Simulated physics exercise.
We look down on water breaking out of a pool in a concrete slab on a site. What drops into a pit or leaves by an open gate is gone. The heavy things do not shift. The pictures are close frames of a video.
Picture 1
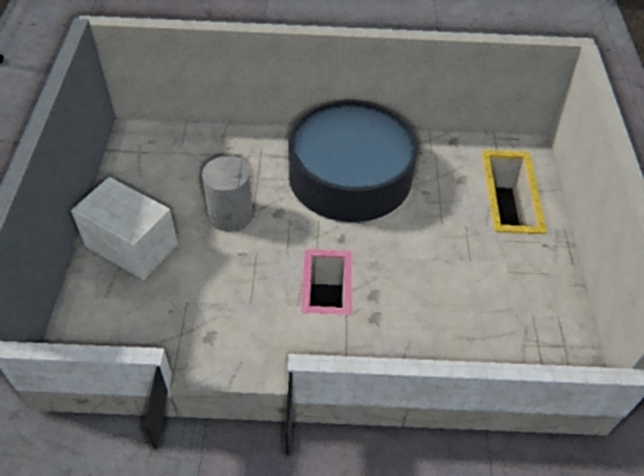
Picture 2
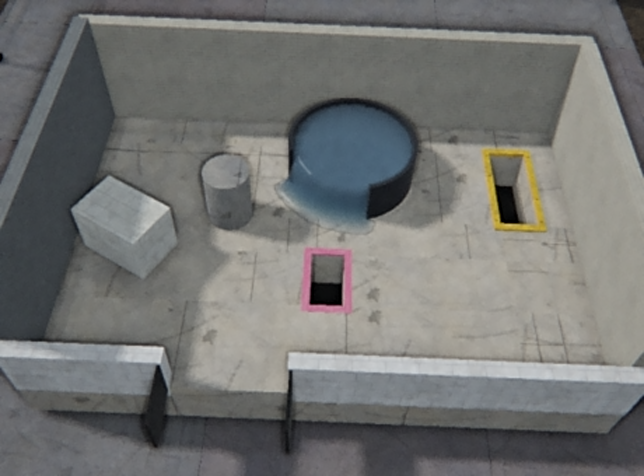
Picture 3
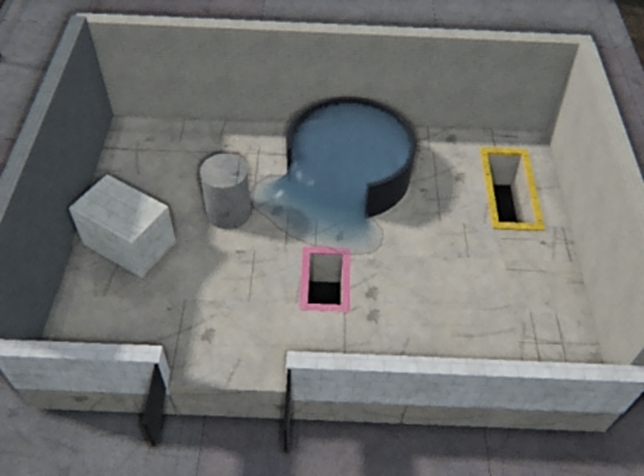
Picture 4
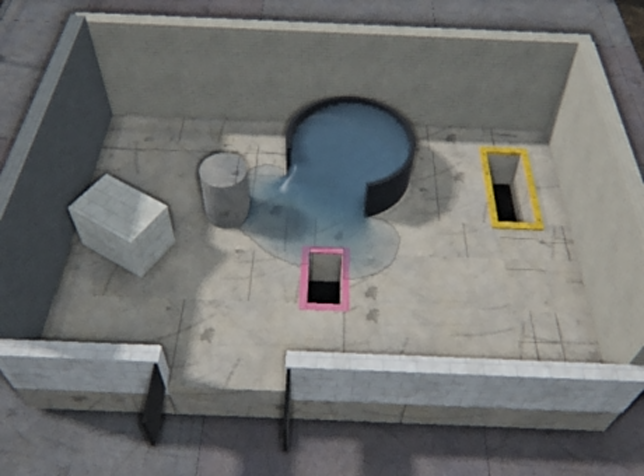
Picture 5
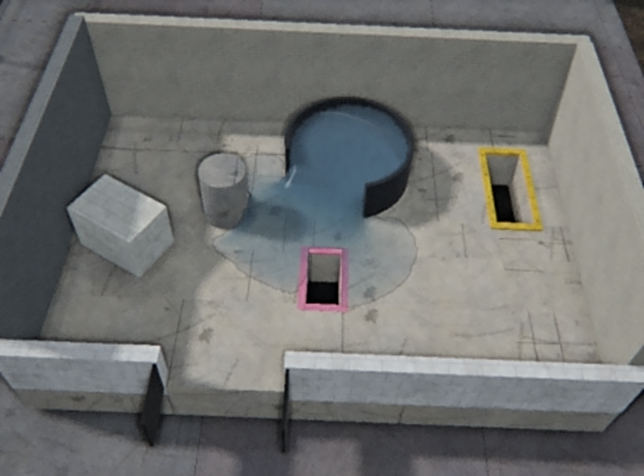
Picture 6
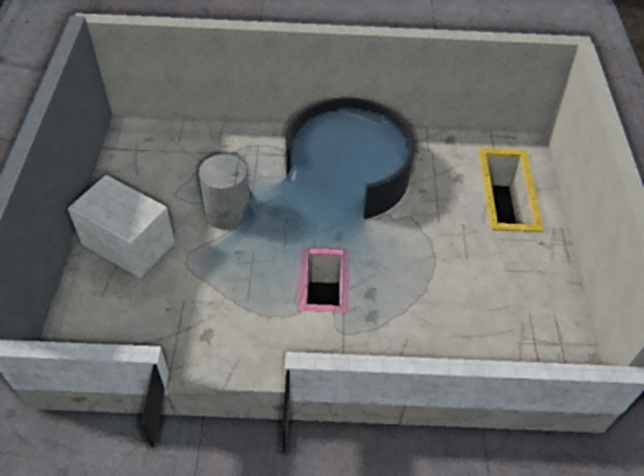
Water pouring from a gap in a round tank, spreading across a walled concrete slab and around a pink-edged pit.
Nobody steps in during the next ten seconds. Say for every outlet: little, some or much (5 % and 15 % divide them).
In the end: The gate takes over 15 %; the pink pit takes over 15 %; the yellow pit takes under 5 %.
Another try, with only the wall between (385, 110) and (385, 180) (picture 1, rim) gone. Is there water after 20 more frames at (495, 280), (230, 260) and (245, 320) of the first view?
In turn: Wet, free of water, free of water.
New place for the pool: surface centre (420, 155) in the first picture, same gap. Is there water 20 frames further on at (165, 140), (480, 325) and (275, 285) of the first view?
As listed: Not flooded, awash, wet.
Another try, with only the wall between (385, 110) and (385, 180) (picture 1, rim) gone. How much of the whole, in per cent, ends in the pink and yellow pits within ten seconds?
Parts in a hundred: Pink 6, yellow 45.
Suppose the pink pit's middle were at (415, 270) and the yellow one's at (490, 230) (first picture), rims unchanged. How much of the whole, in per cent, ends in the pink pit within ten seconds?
Parts in a hundred: Pink 2.
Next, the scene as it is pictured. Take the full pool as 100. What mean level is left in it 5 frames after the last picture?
Roughly 50 per cent.
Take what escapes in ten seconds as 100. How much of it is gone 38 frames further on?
Some 85 per cent.
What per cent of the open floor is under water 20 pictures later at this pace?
Near 55 in a hundred.
A moment on, water covers 40 % of the floor; the gate 0 %, the pink pit 8 %, the yellow pit 0 %.
Next, water covers 50 % of the floor; the gate 6 %, the pink pit 14 %, the yellow pit 0 %.
Then, water covers 55 % of the floor; the gate 15 %, the pink pit 18 %, the yellow pit 0 %.
Later, water covers 65 % of the floor; the gate 22 %, the pink pit 22 %, the yellow pit 0 %.
In the end, water covers 65 % of the floor; the gate 29 %, the pink pit 24 %, the yellow pit 0 %.
